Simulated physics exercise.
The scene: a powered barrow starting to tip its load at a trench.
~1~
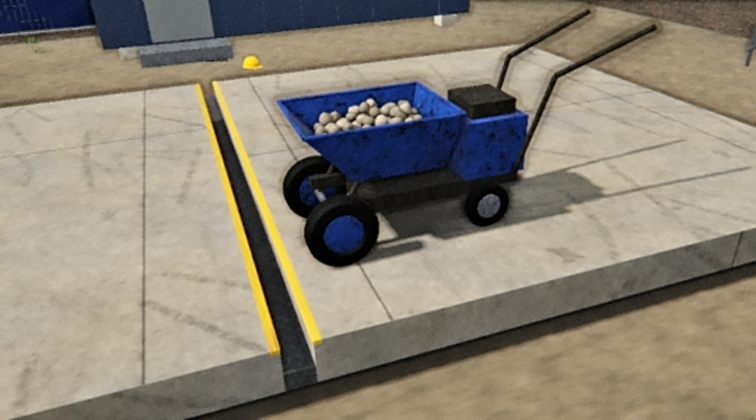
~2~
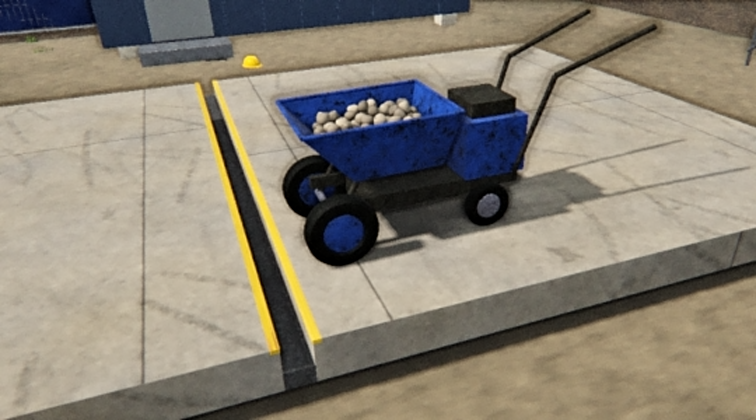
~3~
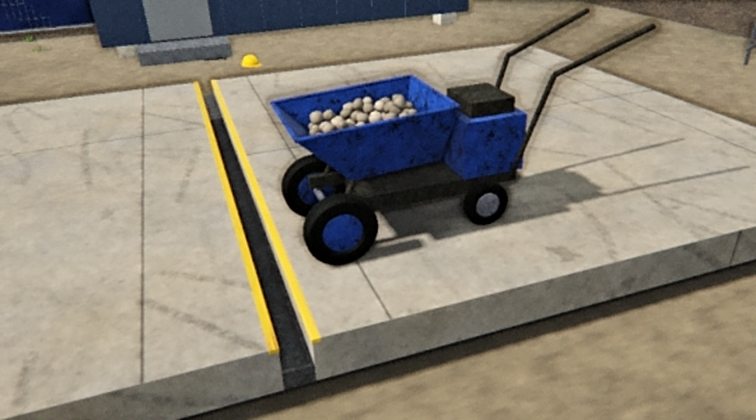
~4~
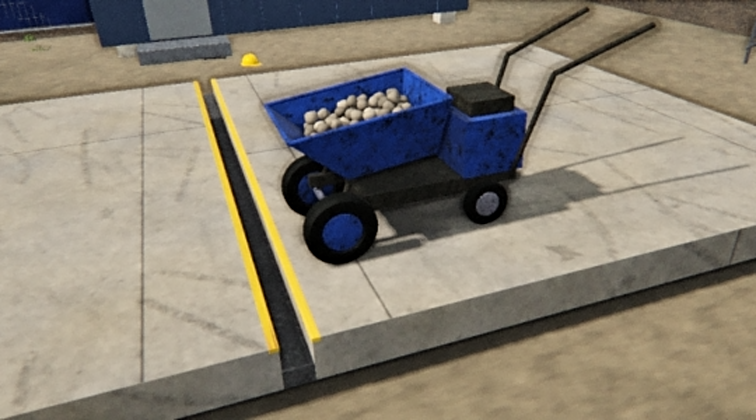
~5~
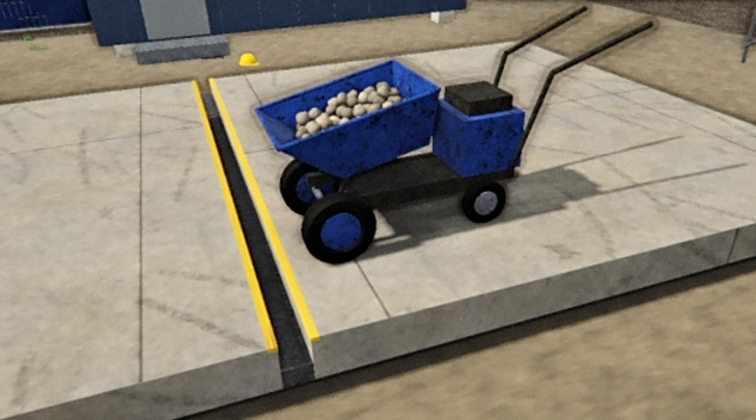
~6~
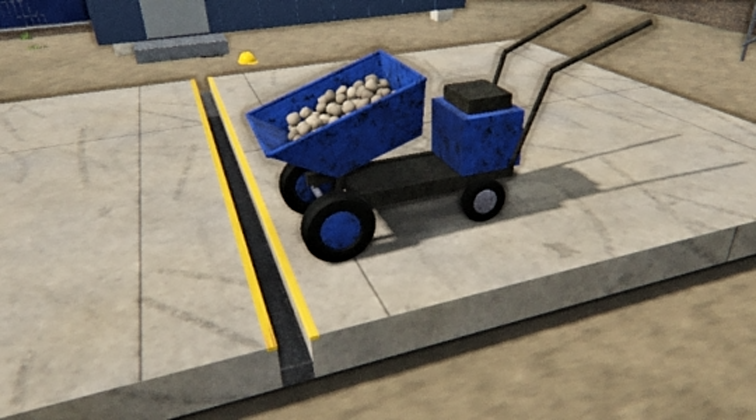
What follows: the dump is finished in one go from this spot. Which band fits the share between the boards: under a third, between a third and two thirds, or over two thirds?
The trench ends with under a third of it.
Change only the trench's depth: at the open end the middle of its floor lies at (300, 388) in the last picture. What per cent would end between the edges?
Close to 0 per cent.
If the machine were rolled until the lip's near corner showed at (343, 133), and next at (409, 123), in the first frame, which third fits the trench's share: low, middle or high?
First under a third, then between a third and two thirds.
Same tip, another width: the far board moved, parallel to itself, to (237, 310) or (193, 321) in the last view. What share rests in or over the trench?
The first gives 10 %, the second 60 %.
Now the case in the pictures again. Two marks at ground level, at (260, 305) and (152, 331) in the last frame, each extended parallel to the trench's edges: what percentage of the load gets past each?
About 100 and 40 per cent.
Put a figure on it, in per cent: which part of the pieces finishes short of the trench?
Near 0 %.
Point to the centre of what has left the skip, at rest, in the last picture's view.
Near (165, 265).
Soon after the last picture, skip tipped steeply; all in the skip.
A little later, skip tipped right over; most in the skip; about a quarter beyond it; a stray few falling.
Later still, skip tipped right over; a stray few in the skip; nearly all beyond it.
At rest, skip tipped right over; none in or heaped over the trench; all beyond it.
